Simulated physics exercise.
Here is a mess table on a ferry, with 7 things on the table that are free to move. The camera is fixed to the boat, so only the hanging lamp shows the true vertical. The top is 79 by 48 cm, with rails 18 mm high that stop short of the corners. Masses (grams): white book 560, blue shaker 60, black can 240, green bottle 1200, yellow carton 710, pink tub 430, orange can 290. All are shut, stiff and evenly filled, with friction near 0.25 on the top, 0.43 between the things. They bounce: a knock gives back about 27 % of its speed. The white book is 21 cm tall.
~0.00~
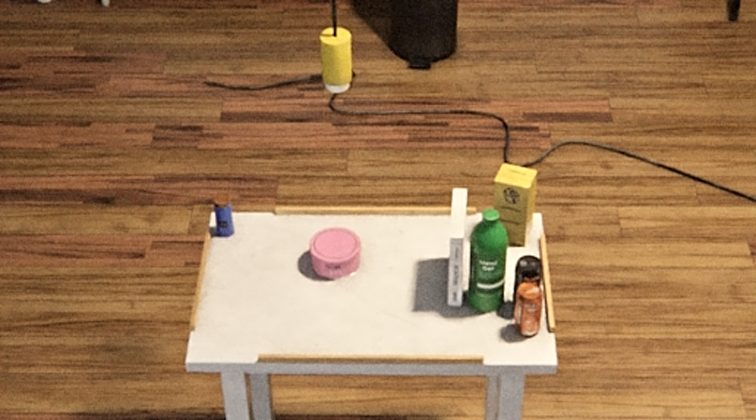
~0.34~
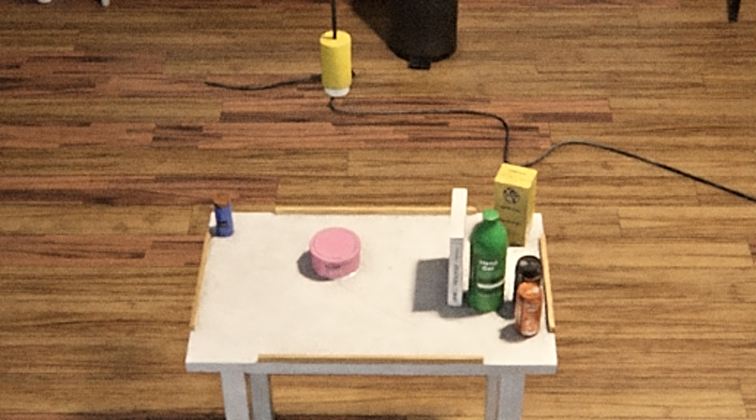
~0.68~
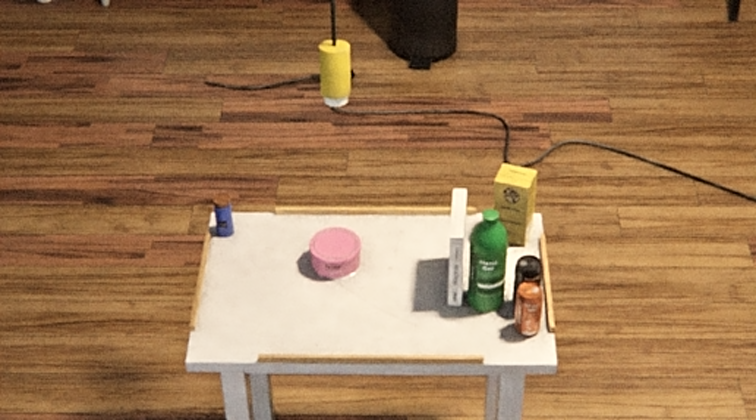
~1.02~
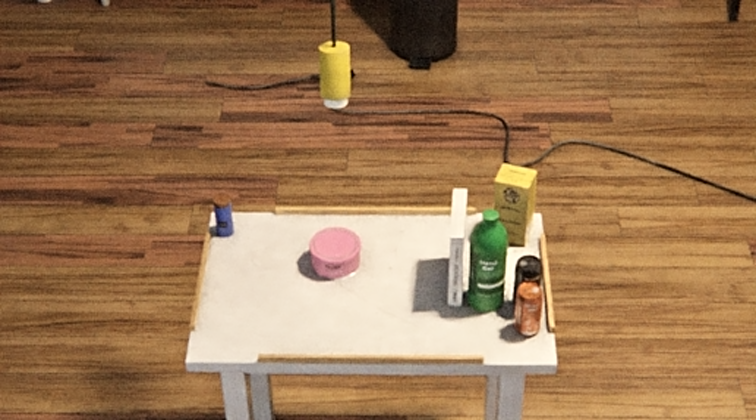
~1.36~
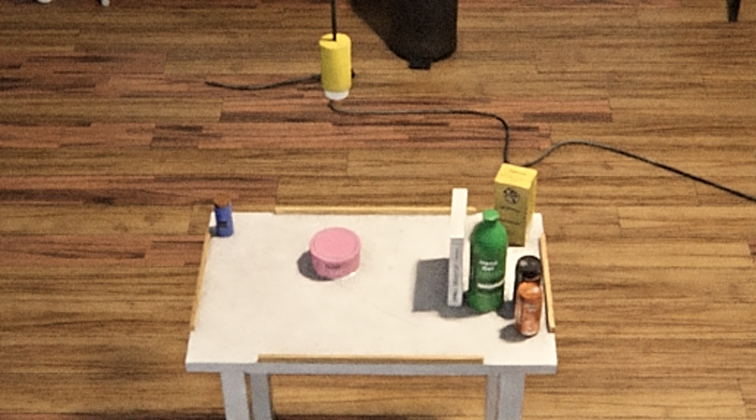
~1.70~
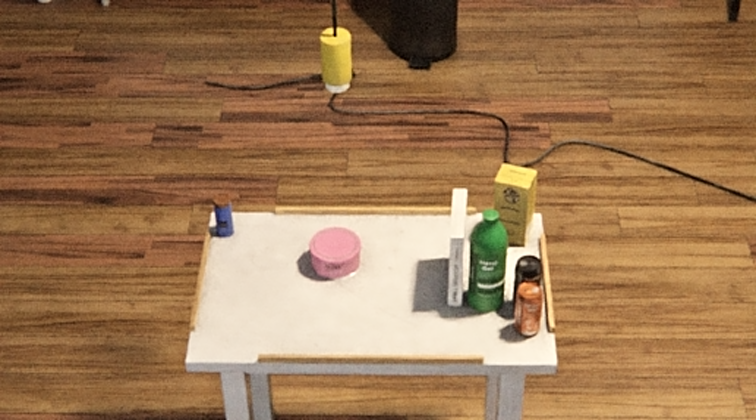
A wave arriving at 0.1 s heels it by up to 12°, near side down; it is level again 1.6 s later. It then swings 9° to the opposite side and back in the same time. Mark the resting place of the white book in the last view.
The white book comes to rest near (457, 248).
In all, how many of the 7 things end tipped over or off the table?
In all, 0.
After 2.20 s, boat heeled 6°, far side down.
After 2.90 s, boat heeled 4°, far side down.
After 3.40 s, boat level.
At rest (3.8 s), all 7 in place, give or take 5 cm. Seen from the same camera at the end, white book near (457, 248).
